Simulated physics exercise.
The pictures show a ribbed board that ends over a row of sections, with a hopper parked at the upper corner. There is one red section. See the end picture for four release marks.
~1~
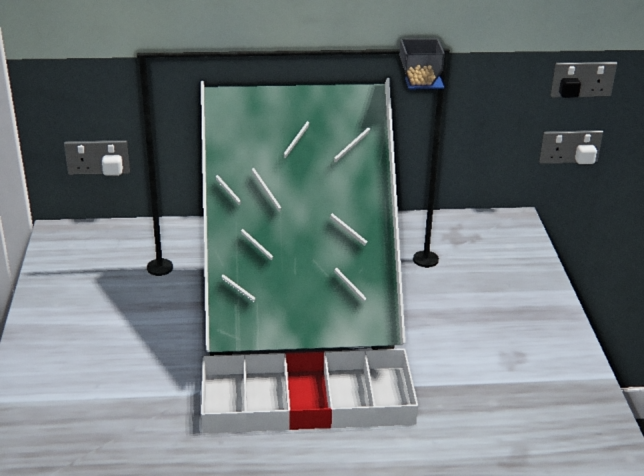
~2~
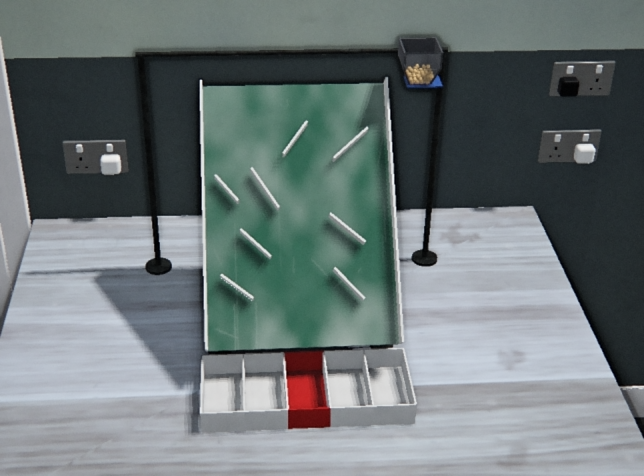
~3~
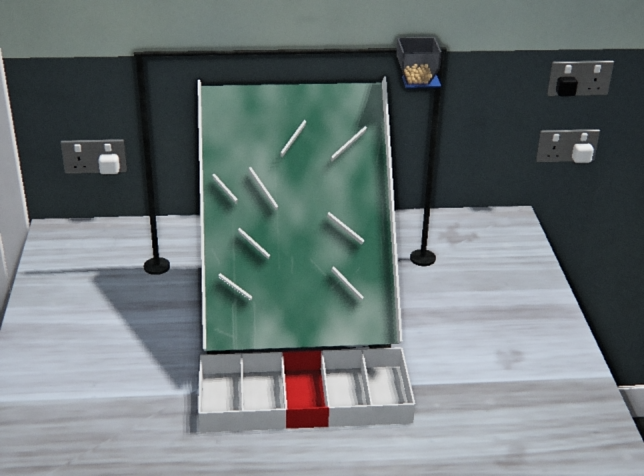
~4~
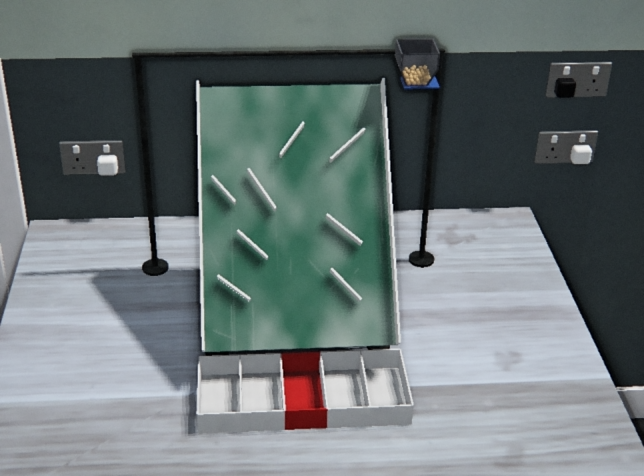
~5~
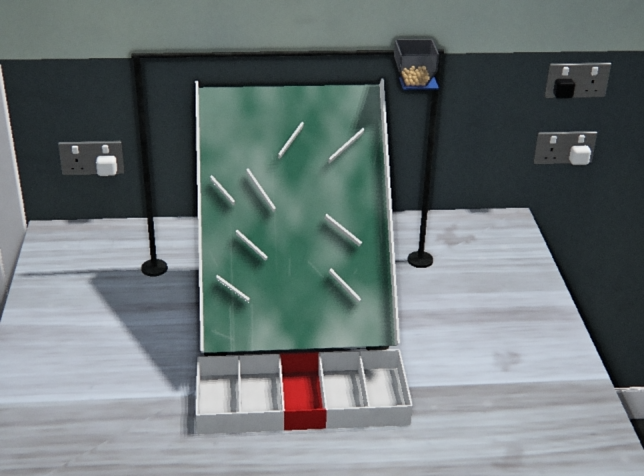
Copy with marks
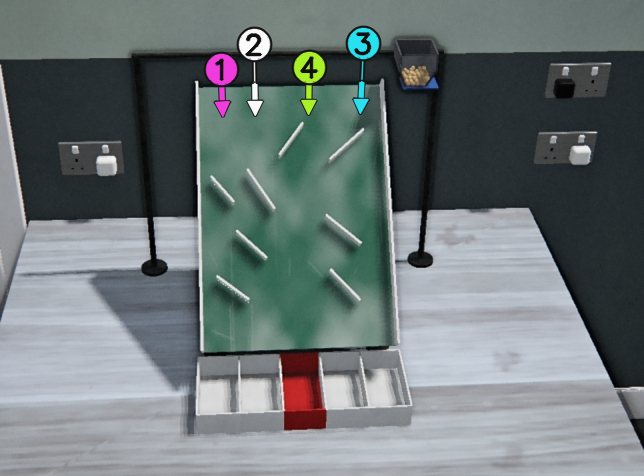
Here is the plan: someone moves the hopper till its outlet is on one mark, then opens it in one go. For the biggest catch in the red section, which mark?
The best mark is 4.
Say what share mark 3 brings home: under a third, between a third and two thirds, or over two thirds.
Mark 3 gives under a third.
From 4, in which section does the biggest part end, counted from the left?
The third.
On the marked copy, mark 1 meets the board at (222, 110); mark 2 meets the board at (255, 110); mark 3 meets the board at (360, 108); mark 4 meets the board at (308, 109).
Choosing 1, roughly a third in the red section, roughly two thirds in other sections.
Choosing 2, roughly a third in the red section, roughly two thirds in other sections.
Choosing 3, roughly a quarter in the red section, roughly two thirds in other sections, about a tenth outside the box.
Choosing 4, roughly two thirds in the red section, roughly a quarter in other sections, about a tenth outside the box.
